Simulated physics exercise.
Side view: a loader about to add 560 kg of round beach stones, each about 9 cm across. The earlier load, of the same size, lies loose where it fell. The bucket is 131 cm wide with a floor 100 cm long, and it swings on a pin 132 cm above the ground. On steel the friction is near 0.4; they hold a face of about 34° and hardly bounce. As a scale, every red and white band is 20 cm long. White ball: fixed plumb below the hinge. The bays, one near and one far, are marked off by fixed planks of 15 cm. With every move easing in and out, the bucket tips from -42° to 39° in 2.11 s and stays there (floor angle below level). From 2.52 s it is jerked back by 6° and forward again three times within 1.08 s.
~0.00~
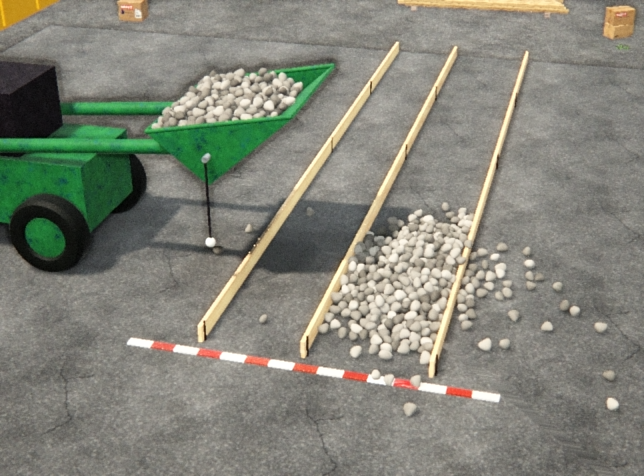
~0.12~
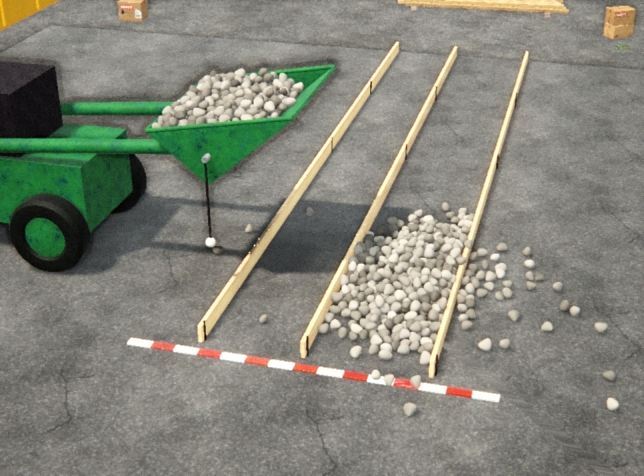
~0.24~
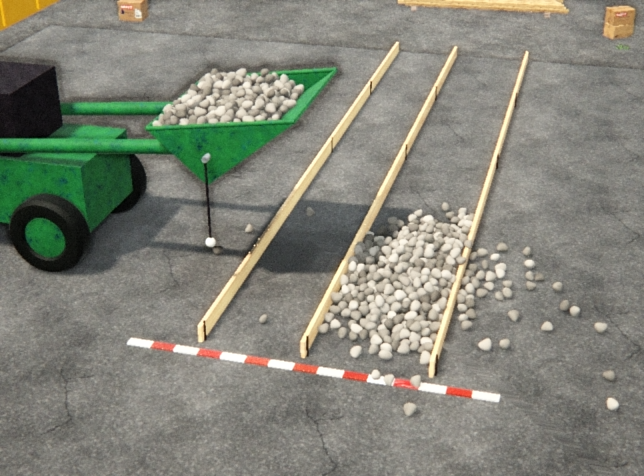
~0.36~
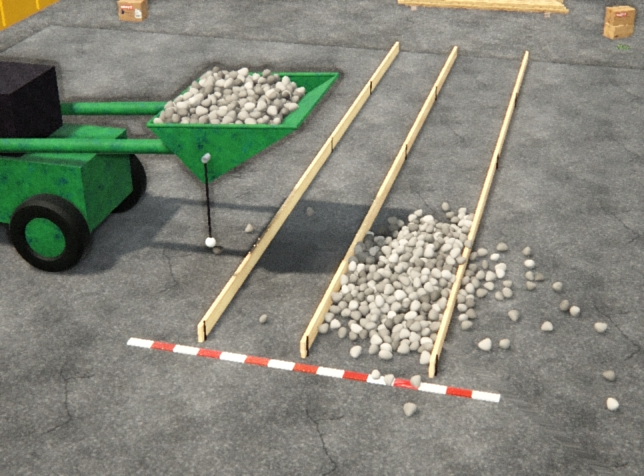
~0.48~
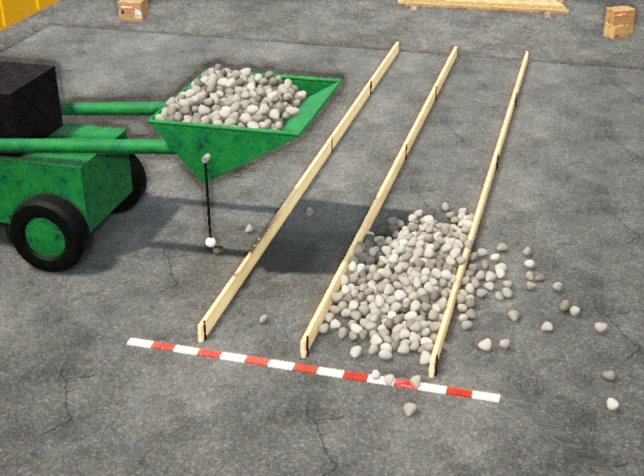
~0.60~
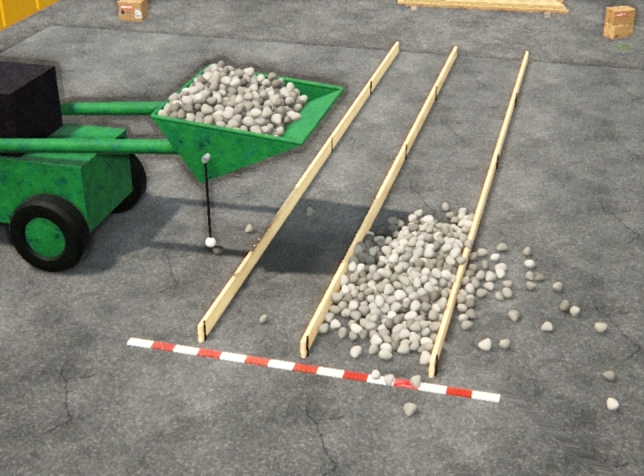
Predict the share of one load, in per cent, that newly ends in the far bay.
My estimate is 43 per cent.
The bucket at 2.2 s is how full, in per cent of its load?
Around 20 in a hundred.
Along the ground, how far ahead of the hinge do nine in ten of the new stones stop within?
Roughly 140 cm ahead of it.
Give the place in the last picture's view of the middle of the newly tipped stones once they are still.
Roughly at pixel (340, 259).
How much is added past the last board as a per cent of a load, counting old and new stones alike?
Around 0 per cent of a load, I'd say.
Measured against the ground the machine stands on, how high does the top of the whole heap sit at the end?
It sits around 38 centimetres higher than that ground.
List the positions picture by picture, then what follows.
Lip at (292, 117), floor tilted -42°, highest stones at (251, 82). The earlier load is highest near (425, 250), 29 cm above ground level, 93 % in the far bay, 8 % past the last board, in the first frame.
The bucket is at -41°, its lip at (293, 118); the top of the load is at (252, 82); the stones move at 0.1 m/s on average, in the second frame.
The bucket is at -39°, its lip at (295, 122); the top of the load is at (252, 80); the stones move at 0.1 m/s on average, in the third frame.
The bucket is at -36°, its lip at (297, 127); the top of the load is at (232, 79); the stones move at 0.2 m/s on average, in the fourth frame.
The bucket is at -31°, its lip at (300, 135); the top of the load is at (230, 76); the stones move at 0.2 m/s on average, in the fifth frame.
The bucket is at -26°, its lip at (303, 143); the top of the load is at (213, 76); the stones move at 0.2 m/s on average, in the sixth frame.
After 1.6 s the floor is at 26°; in per cent of one load, 95 in the bucket, 5 in the near bay, 93 in the far bay, 8 past the last board; the foremost stones are at (575, 325).
After 2.2 s the floor is at 39°; in per cent of one load, 19 in the bucket, 57 in the near bay, 116 in the far bay, 8 past the last board; the foremost stones are at (575, 325).
After 4.1 s the floor is at 39°; in per cent of one load, 0 in the bucket, 57 in the near bay, 136 in the far bay, 8 past the last board; the foremost stones are at (575, 325).
After 6.8 s the floor is at 39°; in per cent of one load, 0 in the bucket, 57 in the near bay, 136 in the far bay, 8 past the last board; the foremost stones are at (575, 325). Net gain in the far bay, 43.
